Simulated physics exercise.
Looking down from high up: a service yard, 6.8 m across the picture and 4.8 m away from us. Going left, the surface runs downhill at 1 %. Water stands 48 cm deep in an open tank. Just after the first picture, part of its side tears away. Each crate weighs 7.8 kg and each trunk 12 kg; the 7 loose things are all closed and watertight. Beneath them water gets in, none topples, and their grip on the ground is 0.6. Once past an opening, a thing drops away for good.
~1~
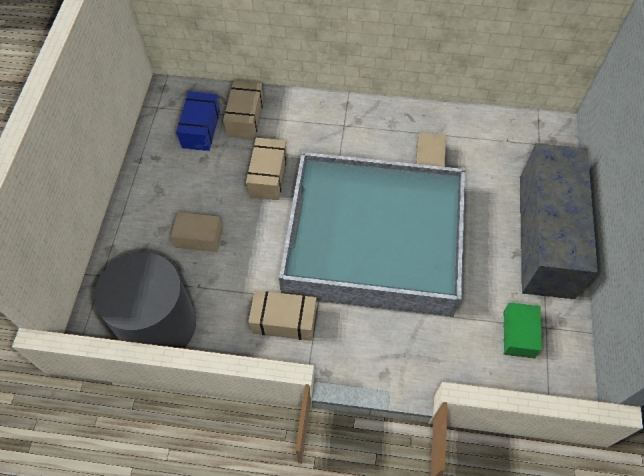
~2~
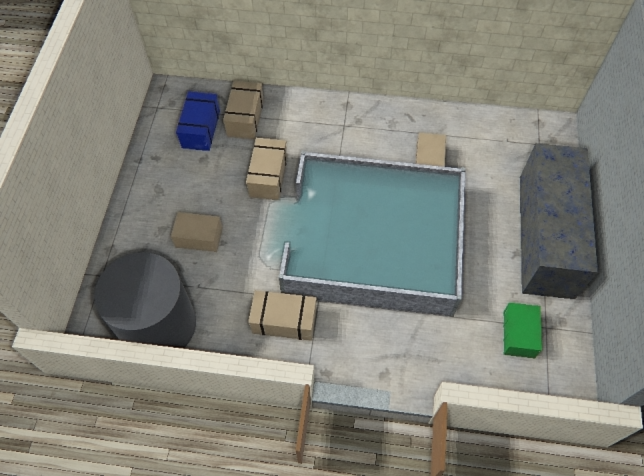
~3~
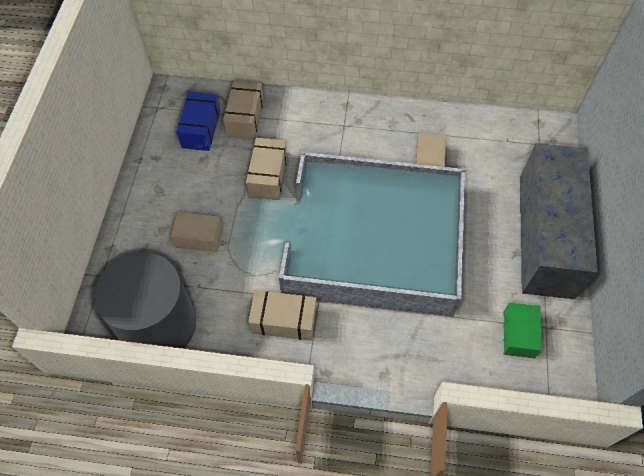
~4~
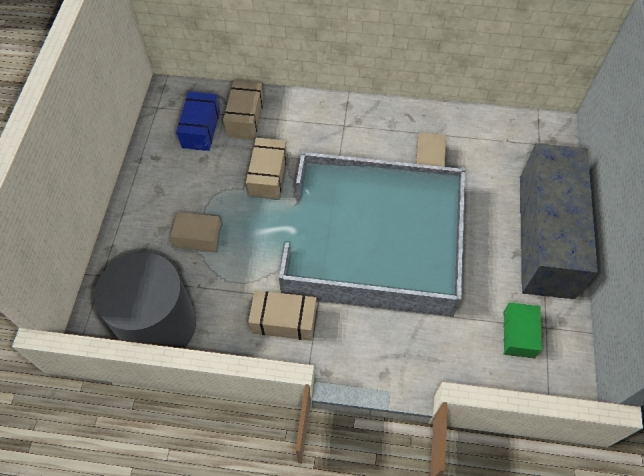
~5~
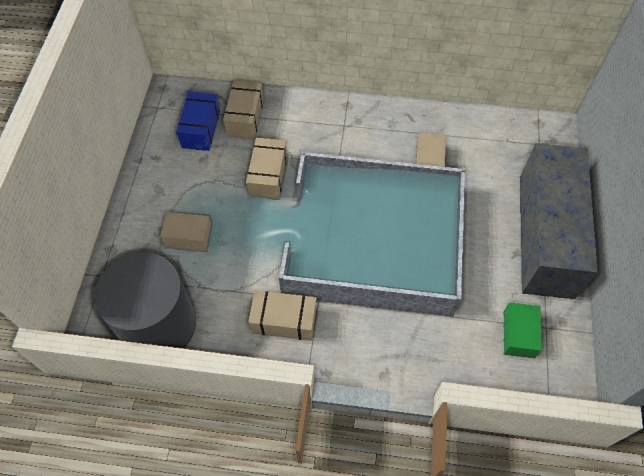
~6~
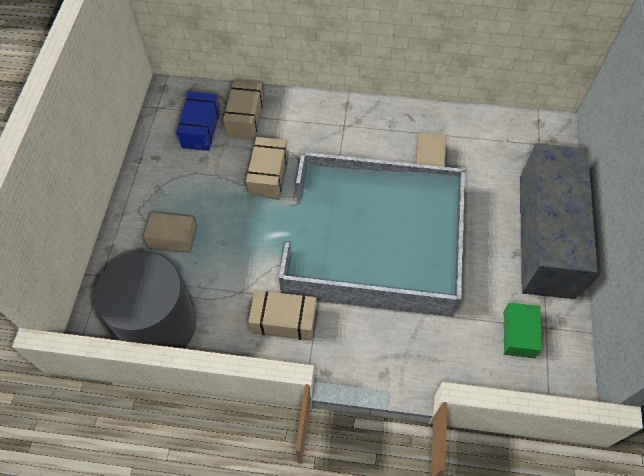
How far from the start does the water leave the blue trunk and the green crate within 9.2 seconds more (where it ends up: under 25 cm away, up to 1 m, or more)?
The blue trunk goes a long distance, and the green crate remains almost where it was.
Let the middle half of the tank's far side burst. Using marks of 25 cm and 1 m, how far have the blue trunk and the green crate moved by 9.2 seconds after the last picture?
Well, the blue trunk goes a long way and the green crate scoots over a bit.
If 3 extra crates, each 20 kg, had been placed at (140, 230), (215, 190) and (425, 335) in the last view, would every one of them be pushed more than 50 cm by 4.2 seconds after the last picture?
Spot by spot, in turn: Exceeds it, exceeds it, falls short.
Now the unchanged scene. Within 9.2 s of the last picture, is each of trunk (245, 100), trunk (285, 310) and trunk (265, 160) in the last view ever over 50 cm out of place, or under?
Item by item, they came out above the mark, below the mark and below the mark.
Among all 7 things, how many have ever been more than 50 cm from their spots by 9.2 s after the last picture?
4 in all.
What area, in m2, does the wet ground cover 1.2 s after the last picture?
About 13 m2 is covered.
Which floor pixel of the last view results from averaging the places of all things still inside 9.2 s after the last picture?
The centre sits near (343, 188).
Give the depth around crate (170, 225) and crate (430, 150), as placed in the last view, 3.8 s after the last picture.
First about 19 cm, second about 0 cm.
Then, 1.2 s after the last picture the blue trunk is near (192, 106), 0.2 m from its start, aground; the green crate is near (525, 326), 0.0 m from its start, aground; 0 of 7 are out; 1 afloat.
Then, 3.8 s after the last picture the blue trunk is near (244, 85), 0.9 m from its start, afloat; the green crate is near (525, 326), 0.0 m from its start, aground; 0 of 7 are out; 2 afloat.
Then, 6.2 s after the last picture the blue trunk is near (286, 87), 1.4 m from its start, afloat; the green crate is near (525, 326), 0.0 m from its start, aground; 0 of 7 are out; 4 afloat.
Then, 9.2 s after the last picture the blue trunk is near (286, 89), 1.4 m from its start, afloat; the green crate is near (525, 326), 0.0 m from its start, aground; 0 of 7 are out; 6 afloat.
